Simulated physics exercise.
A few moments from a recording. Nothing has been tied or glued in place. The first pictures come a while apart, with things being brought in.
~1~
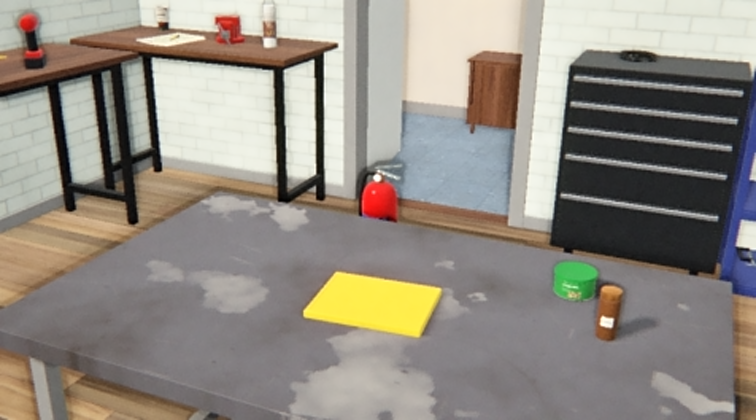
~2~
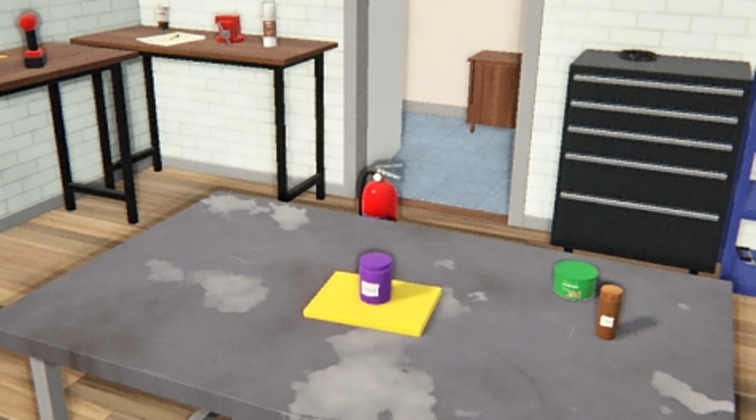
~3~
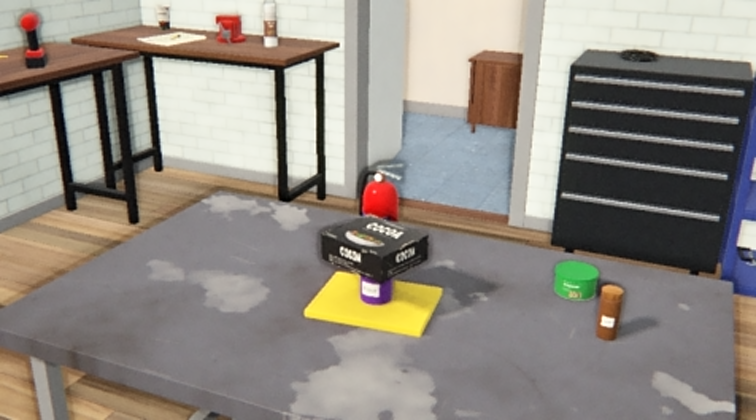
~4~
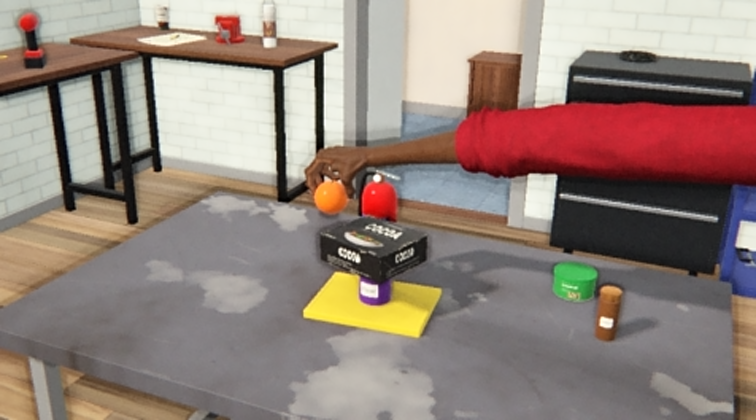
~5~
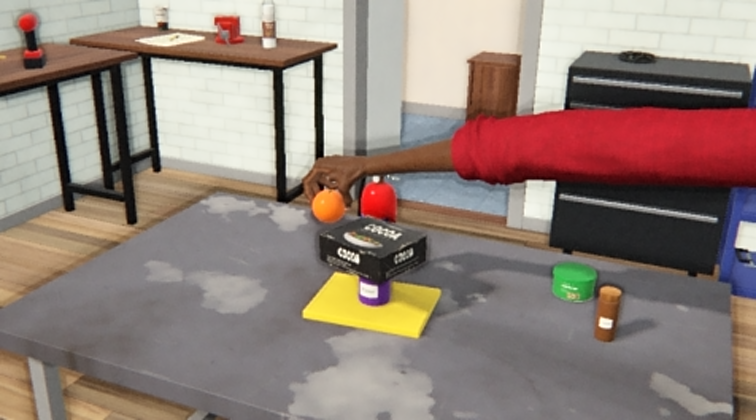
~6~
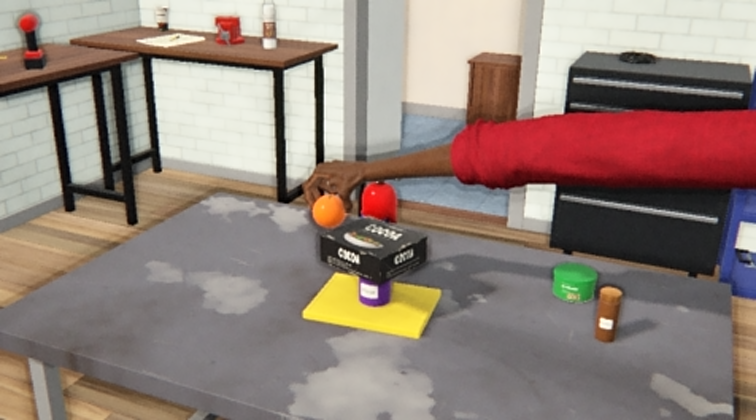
A purple jar appears, then a cocoa box atop it, and a hand slightly lowers orange fruit.
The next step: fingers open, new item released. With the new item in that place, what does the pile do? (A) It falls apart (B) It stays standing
Option A: It falls apart.
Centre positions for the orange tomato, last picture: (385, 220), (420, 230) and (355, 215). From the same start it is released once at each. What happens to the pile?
Attempt one, the pile survives; attempt two, it falls over; attempt three, it survives.
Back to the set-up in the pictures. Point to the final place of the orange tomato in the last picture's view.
End position in the final view: Approximately (285, 270).
Then, 0.30 s later than the last frame, orange tomato now fallen.
Then, 0.40 s later than the last frame, things are still on the move.
Then, 0.50 s later than the last frame, as before.
When it is over, fallen, orange tomato; the other 5 as before. End places, in pixels of the last picture, orange tomato near (284, 271). The pile loses its balance.
